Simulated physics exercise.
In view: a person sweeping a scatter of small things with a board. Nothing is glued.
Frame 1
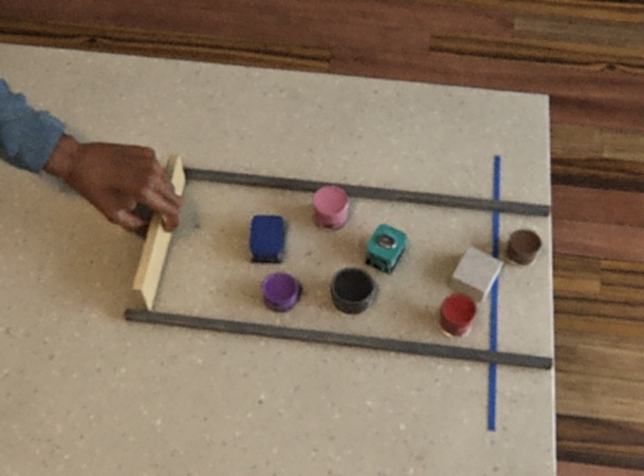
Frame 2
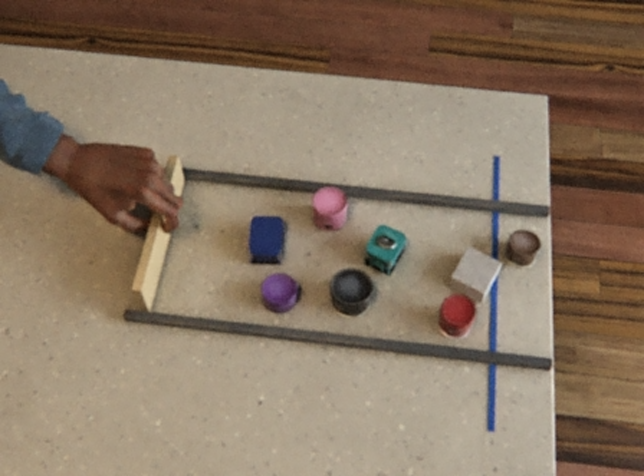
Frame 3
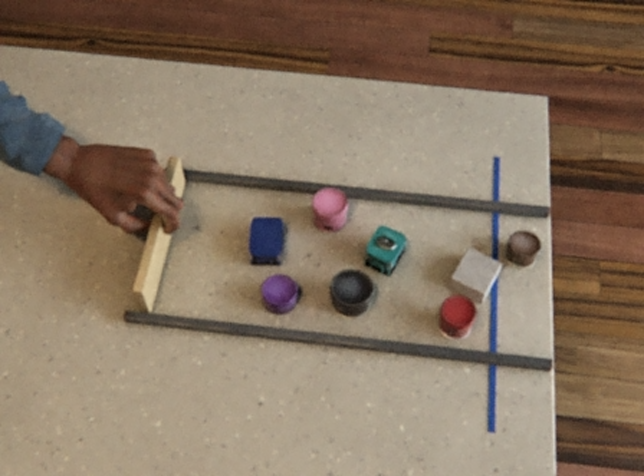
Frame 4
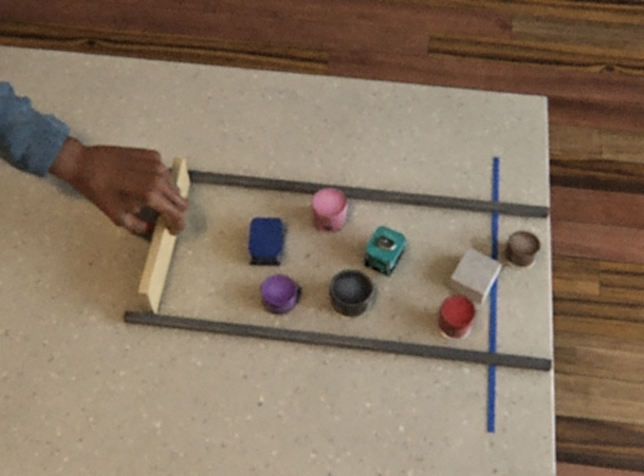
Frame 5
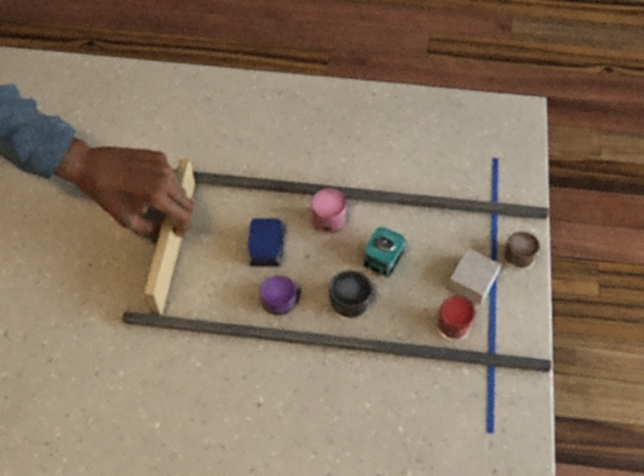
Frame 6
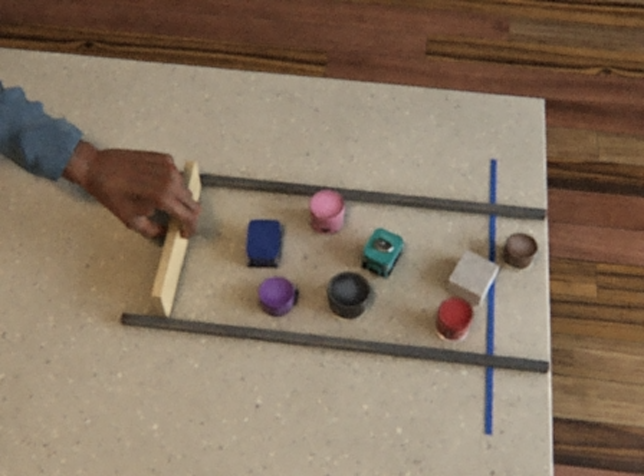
At first, a hand holds a wooden board upright at the left end of two dark rails, with small tubs, a blue case, a teal object and a white block scattered between them. The hand then slides the board slightly right, while the scattered things stay essentially in place.
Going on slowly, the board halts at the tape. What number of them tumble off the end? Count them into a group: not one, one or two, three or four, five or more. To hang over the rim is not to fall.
It ends with one or a couple gone from the table.
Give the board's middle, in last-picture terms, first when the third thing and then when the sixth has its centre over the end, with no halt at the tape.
(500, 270), later (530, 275).
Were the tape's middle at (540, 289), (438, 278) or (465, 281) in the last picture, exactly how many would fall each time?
Floor tally per try: 8 / 0 / 0.
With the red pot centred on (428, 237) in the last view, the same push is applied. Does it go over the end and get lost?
It stays put.
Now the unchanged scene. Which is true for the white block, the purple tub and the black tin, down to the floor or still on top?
Looking at each: The white block does drop; the purple tub never drops; the black tin never drops.
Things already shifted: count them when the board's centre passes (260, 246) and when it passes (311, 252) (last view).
At the first spot 1, then 4.
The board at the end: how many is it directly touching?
It's 3 of them.
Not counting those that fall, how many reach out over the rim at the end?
4, I think.
Soon after, none off yet; brown pot at rest near (520, 252); white block at rest near (472, 278); red pot at rest near (454, 320).
Then, none off yet; brown pot moving near (526, 246); white block moved about its own width near (528, 281); red pot moved about its own width near (492, 336).
At rest, the number that fall off is one or two; fallen, white block.
